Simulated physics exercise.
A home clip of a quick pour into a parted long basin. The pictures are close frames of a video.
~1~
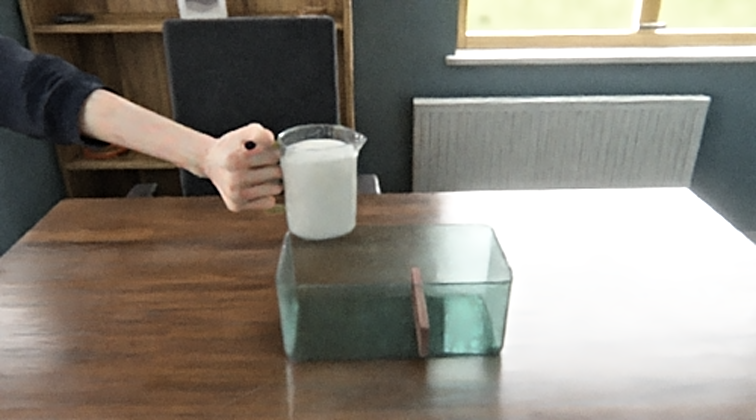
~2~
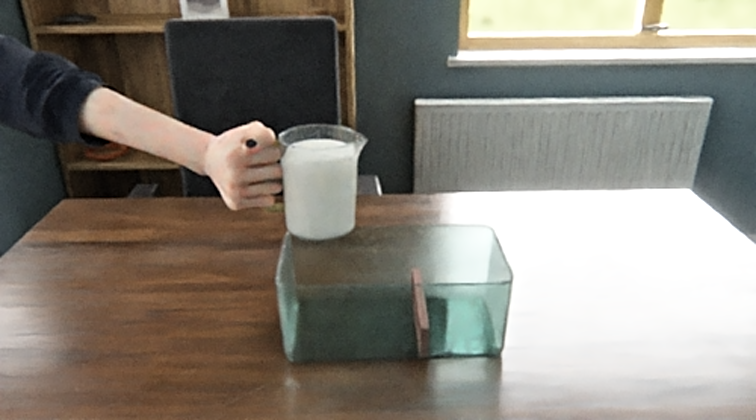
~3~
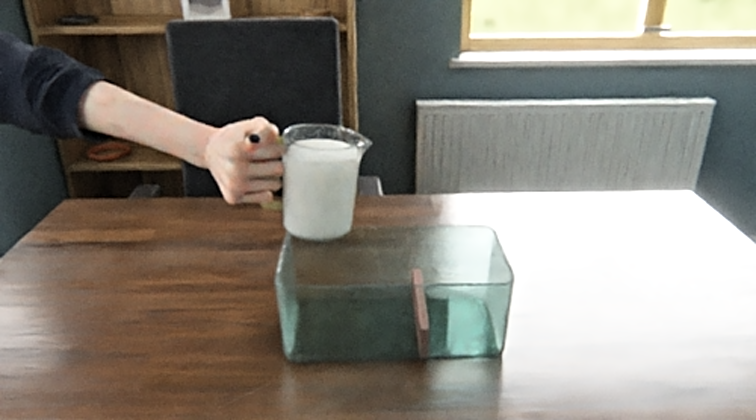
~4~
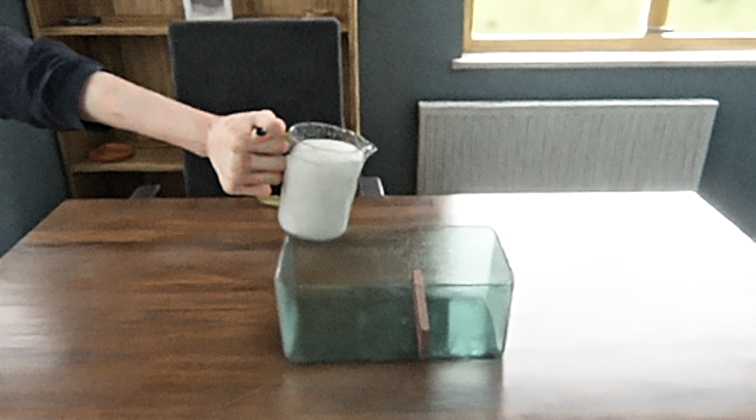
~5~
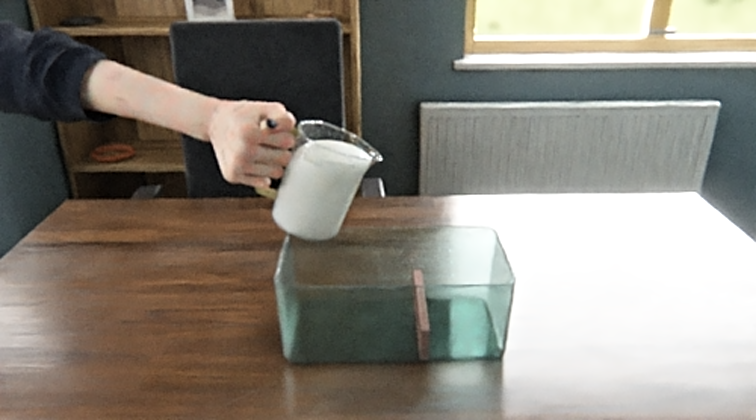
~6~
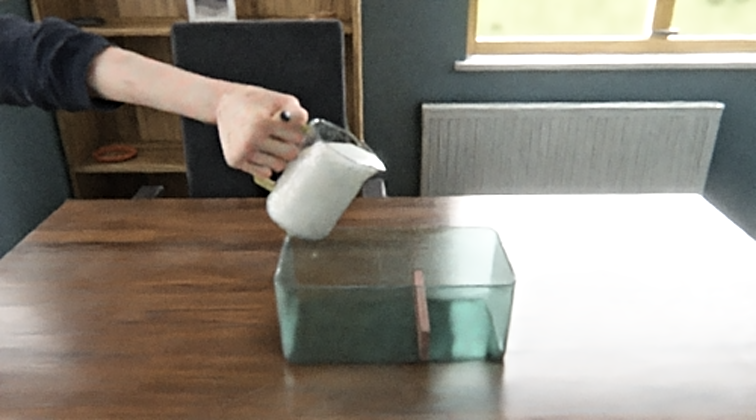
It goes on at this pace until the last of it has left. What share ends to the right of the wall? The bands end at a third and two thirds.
The share right of the wall is between a third and two thirds.
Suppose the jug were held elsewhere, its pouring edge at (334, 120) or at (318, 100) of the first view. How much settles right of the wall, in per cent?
Near 5 % and 5 %.
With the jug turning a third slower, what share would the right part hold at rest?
Close to 50 per cent.
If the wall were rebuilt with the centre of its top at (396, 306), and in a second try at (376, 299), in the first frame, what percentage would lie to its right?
Roughly 90 per cent, and 95 per cent.
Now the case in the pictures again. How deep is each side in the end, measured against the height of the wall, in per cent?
Some 30 per cent left and 40 right.
A moment on, the jug is tipped on its side and 64 per cent is still to pour, 6 is left of the wall and 12 right of it.
Next, the jug is tipped right over and 21 per cent is still to pour, 36 is left of the wall and 30 right of it.
Then the jug is tipped right over and 4 per cent is still to pour, 50 is left of the wall and 42 right of it.
Later the jug is tipped right over and 1 per cent is still to pour, 56 is left of the wall and 42 right of it.
In the end 57 per cent lies left of the wall, 42 right of it and 1 outside.
